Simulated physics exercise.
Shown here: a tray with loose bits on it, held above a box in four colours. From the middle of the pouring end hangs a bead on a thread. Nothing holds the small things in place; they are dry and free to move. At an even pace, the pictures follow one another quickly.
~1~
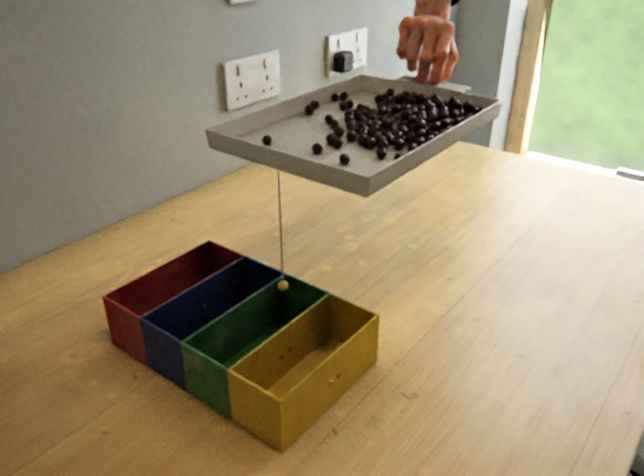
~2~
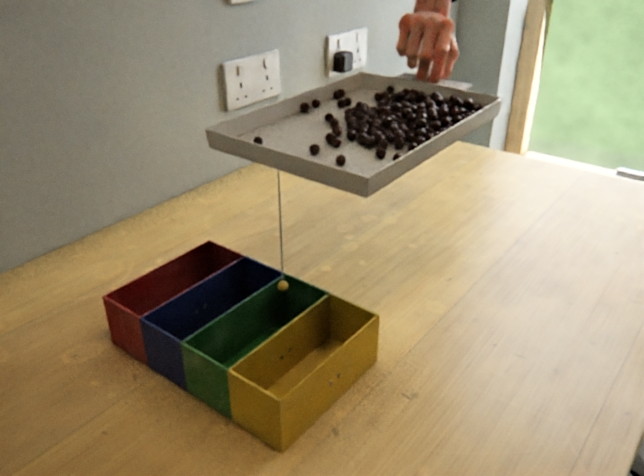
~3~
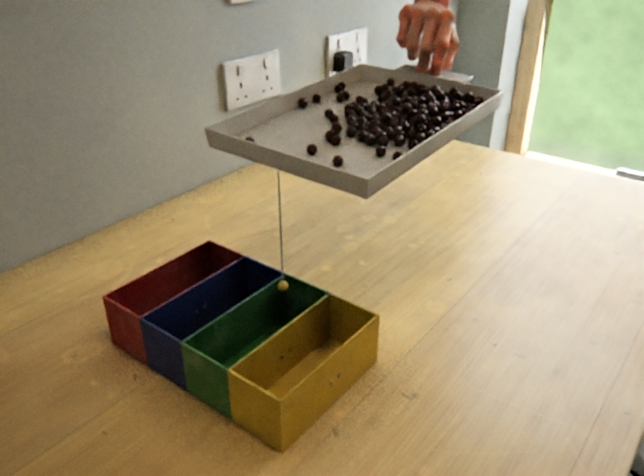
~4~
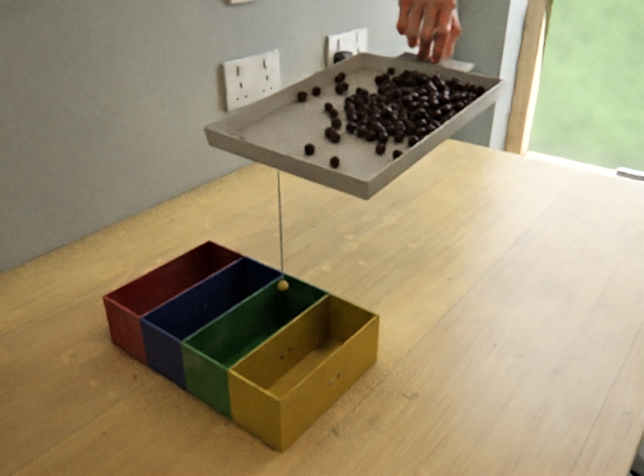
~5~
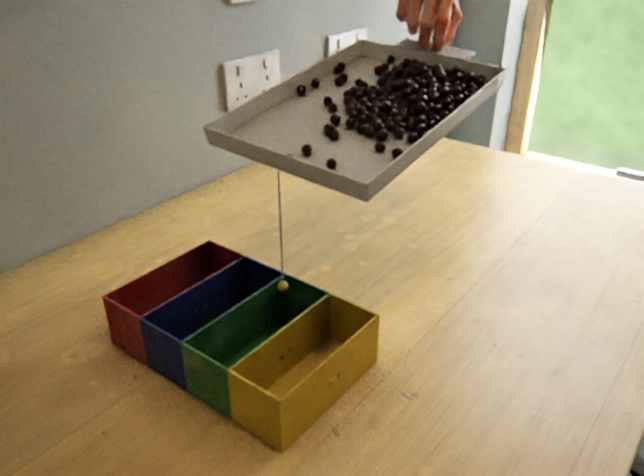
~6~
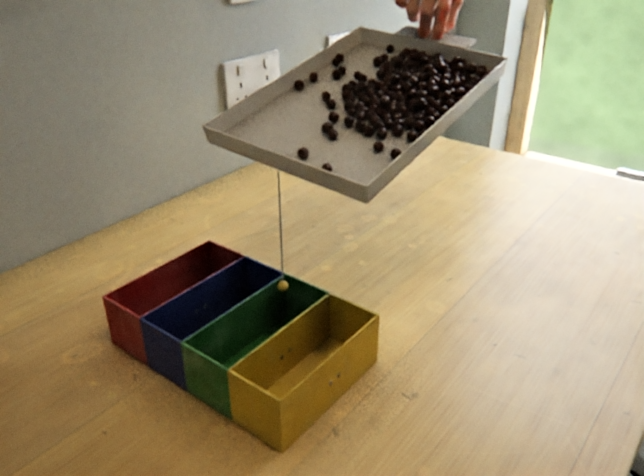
On a wooden table, a four-coloured box sitting below a tray of dark balls as a hand gradually raises the tray's far end.
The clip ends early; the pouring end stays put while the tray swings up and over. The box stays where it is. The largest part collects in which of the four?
In the yellow cell.
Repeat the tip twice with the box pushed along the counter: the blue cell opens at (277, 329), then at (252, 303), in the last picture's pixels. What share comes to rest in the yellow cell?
About 10% on the first try and 50% on the second.
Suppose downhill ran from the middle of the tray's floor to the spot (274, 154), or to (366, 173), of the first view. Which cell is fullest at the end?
The blue cell; the yellow one.
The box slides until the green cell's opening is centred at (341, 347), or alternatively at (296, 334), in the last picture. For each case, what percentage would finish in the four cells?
Some 90 and then some 90 per cent.
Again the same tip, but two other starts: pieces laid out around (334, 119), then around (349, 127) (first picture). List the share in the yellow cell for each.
Near 50 and 50 percent respectively.
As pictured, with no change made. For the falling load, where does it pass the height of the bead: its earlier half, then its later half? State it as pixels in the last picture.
At about (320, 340), then at (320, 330).
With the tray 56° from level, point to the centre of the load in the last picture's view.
Mark it at roughly (335, 148) in the final frame.
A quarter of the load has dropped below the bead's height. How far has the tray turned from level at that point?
The angle is roughly 90° at that point.
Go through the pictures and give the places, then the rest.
In the first frame, corners of the pouring end (208, 129) and (368, 175), level; middle of the load (414, 121), chocolate balls; bead on its thread (283, 286); red cell (125, 326); blue cell (164, 350); green cell (207, 376); yellow cell (255, 406).
In the second frame, corners of the pouring end (208, 129) and (368, 176), level; middle of the load (414, 120).
In the third frame, corners of the pouring end (207, 128) and (367, 177), tipped barely, lowest at the right corner; middle of the load (415, 115).
In the fourth frame, corners of the pouring end (207, 127) and (367, 180), tipped a little, lowest at the right corner; middle of the load (415, 107).
In the fifth frame, corners of the pouring end (206, 126) and (366, 182), tipped a little, lowest at the right corner; middle of the load (415, 99).
In the sixth frame, corners of the pouring end (205, 125) and (366, 184), tipped a little, lowest at the right corner; middle of the load (414, 92), about a tenth on the move; red cell (125, 326); blue cell (164, 350); green cell (207, 376); yellow cell (255, 406).
Just after the last frame, tray tipped steeply; almost all on the tray; just a few in the yellow cell; just a few in the green cell; about a tenth falling or outside the box.
A moment on, tray tipped right over; roughly a third on the tray; roughly a quarter in the yellow cell; just a few in the green cell; just a few in the red cell; roughly half falling or outside the box.
Further on, tray tipped past a quarter turn; roughly half in the yellow cell; about a tenth in the green cell; just a few in the red cell; roughly a third falling or outside the box.
When it is over, tray tipped past a quarter turn; roughly half in the yellow cell; about a tenth in the green cell; just a few in the red cell; not one in the blue cell; roughly a third outside the box.
